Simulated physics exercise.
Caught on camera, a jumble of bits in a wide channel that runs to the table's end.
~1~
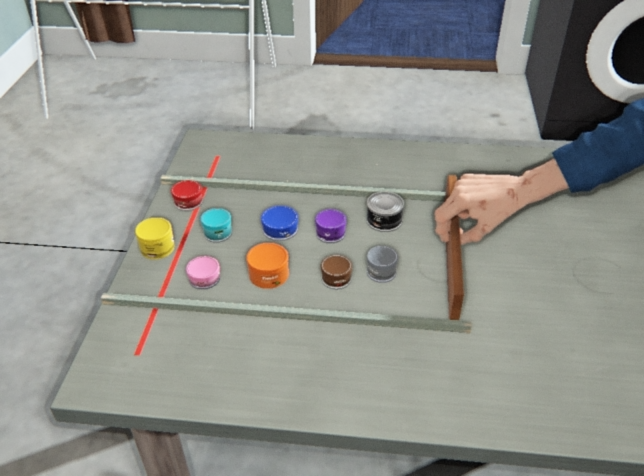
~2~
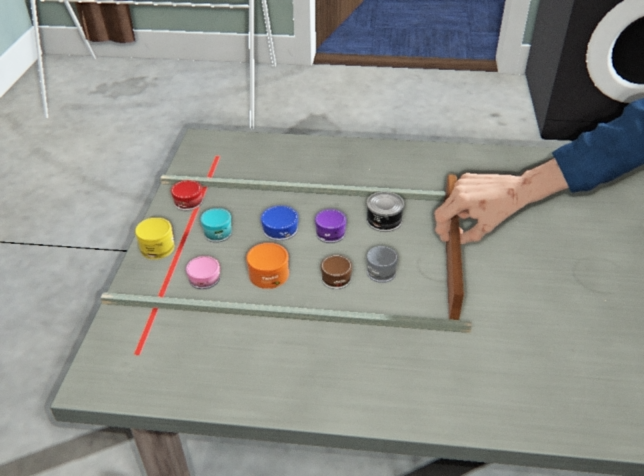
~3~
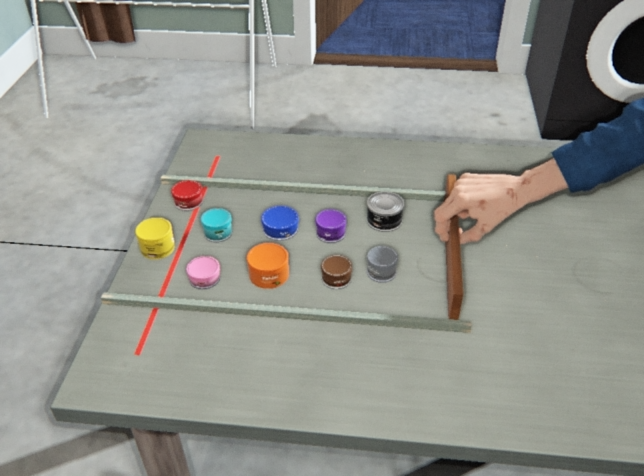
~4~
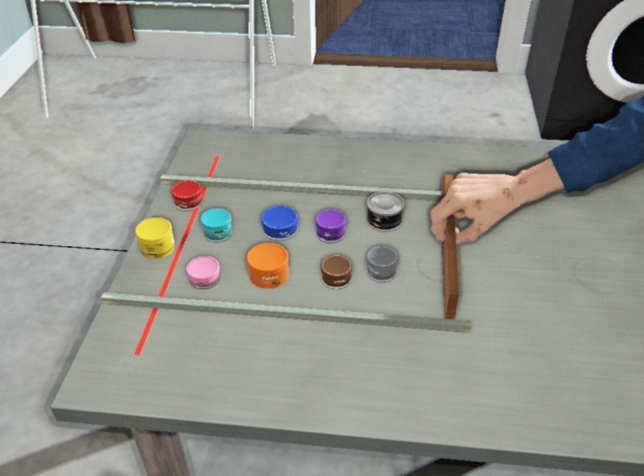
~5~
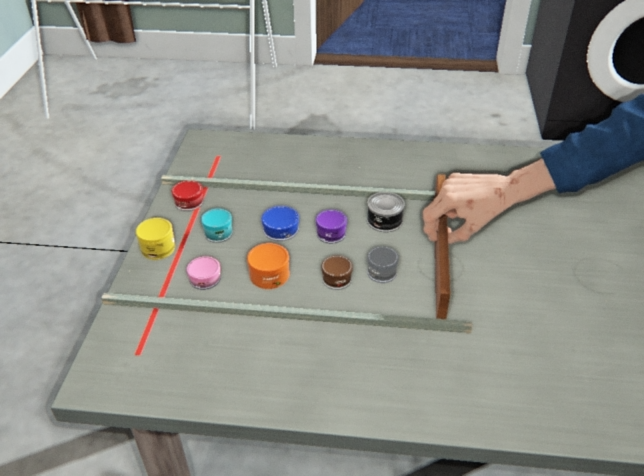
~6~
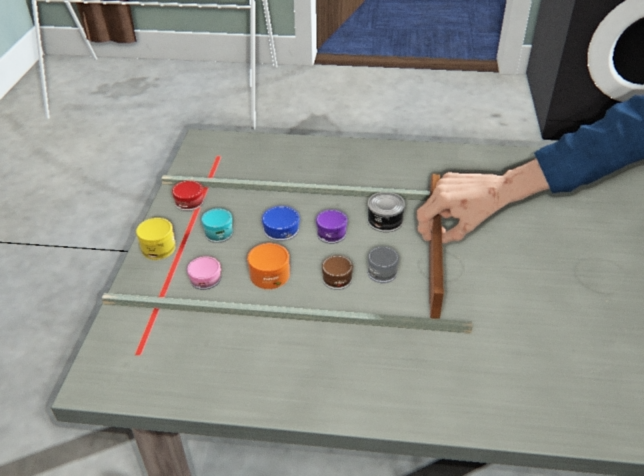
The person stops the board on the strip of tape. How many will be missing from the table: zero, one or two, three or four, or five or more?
In the end the number that fall off is one or two.
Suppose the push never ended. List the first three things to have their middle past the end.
Earliest first: The yellow tub, the red tin, the blue tin.
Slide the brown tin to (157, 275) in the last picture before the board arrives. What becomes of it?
It comes down.
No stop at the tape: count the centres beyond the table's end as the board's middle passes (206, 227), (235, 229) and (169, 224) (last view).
Place by place, 0, 0 and 6.
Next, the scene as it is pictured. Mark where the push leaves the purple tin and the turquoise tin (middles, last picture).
About (175, 219), and the other about (148, 230).
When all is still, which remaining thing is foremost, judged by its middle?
That is the red tin.
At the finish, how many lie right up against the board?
In contact: 4.
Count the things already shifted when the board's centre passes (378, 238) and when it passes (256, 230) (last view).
At the one place 3, at the other 8.
Soon after, none off yet; yellow tub at rest near (156, 239); red tin at rest near (188, 196); turquoise tin at rest near (218, 226).
Then, none off yet; yellow tub at rest near (156, 239); red tin at rest near (188, 196); turquoise tin moved about its own width near (195, 230).
At rest, the number that fall off is one or two; fallen, yellow tub.
